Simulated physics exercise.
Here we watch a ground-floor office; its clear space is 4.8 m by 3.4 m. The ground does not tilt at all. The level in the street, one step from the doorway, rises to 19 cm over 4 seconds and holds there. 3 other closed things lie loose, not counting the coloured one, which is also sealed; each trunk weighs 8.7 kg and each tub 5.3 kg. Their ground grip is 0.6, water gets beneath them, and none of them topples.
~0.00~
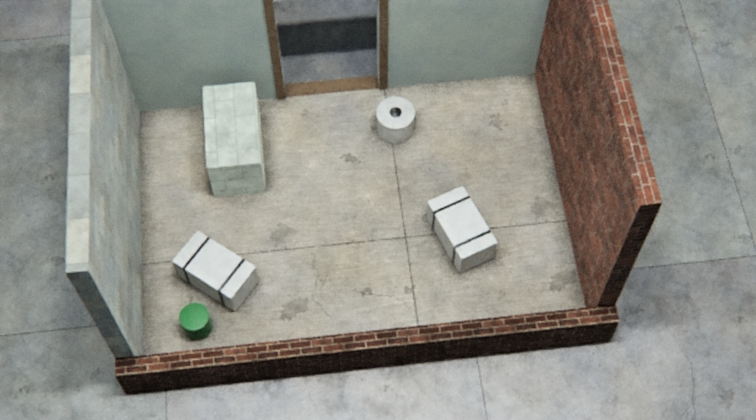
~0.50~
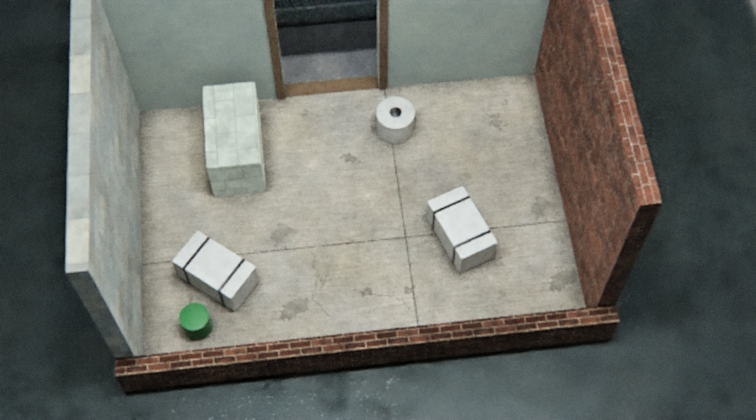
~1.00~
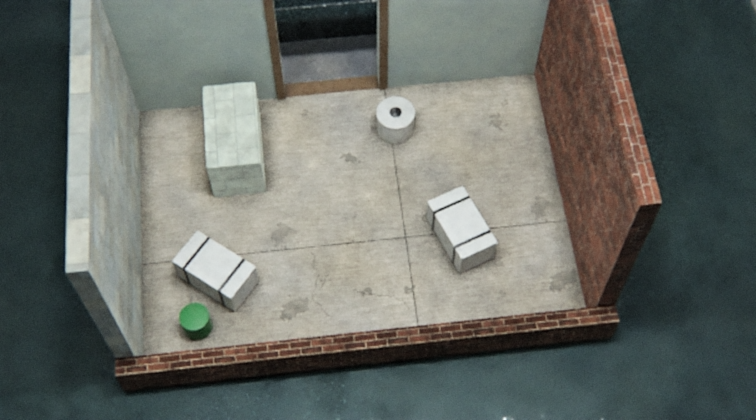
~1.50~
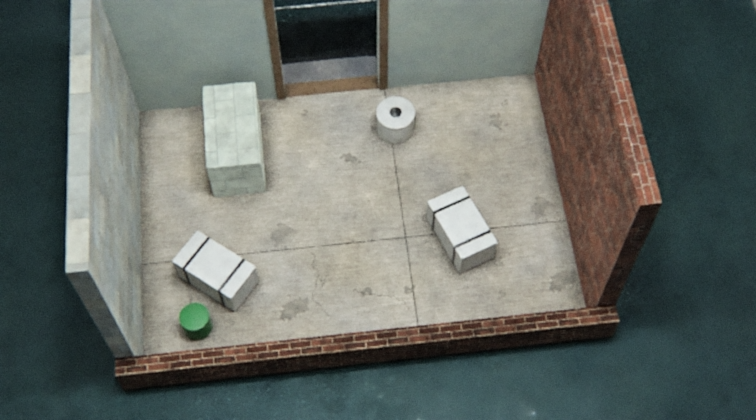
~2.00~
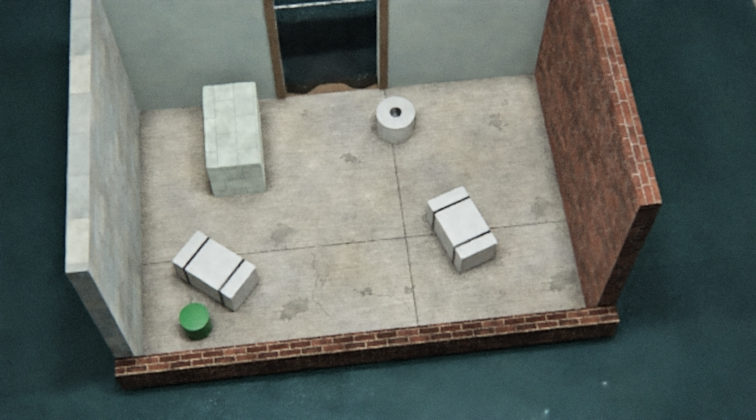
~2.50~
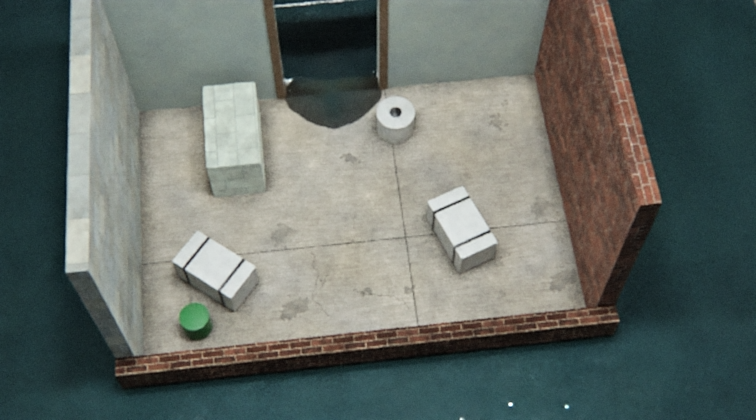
A walled room stands still as dark water rises around it and enters through the doorway.
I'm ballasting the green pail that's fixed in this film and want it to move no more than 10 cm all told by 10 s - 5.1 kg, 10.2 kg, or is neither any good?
Heavier wins.
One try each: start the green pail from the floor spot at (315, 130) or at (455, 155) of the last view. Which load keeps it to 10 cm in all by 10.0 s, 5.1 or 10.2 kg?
Going in order: Neither weight works, both weights work.
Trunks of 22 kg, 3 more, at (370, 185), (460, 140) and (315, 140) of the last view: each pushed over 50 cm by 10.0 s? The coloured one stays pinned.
The first comes out above the threshold, the second below the threshold, the third above the threshold.
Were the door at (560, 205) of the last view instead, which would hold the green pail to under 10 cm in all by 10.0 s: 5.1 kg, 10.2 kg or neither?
Then only the heavier mass works.
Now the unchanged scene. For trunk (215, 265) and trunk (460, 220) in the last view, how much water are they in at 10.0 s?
I'd estimate 4 cm for the first and 7 cm for the second.
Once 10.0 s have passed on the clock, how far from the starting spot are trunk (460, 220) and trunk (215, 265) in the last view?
In that order: 80 cm, 100 cm.
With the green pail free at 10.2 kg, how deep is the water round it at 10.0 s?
Something like 7 centimetres.
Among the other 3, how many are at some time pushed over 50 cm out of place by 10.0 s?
The count comes to 3.
After 3.5 s the green pail would be 0 cm from its start with 5.1 kg and 0 cm from its start with 10.2 kg; 0 cm of water round it then.
After 4.5 s the green pail would be 0 cm from its start with 5.1 kg and 0 cm from its start with 10.2 kg; 0 cm of water round it then.
After 7.0 s the green pail would be 0 cm from its start with 5.1 kg and 0 cm from its start with 10.2 kg; 4 cm of water round it then.
After 10.0 s the green pail would be 66 cm from its start with 5.1 kg and 0 cm from its start with 10.2 kg; 7 cm of water round it then.
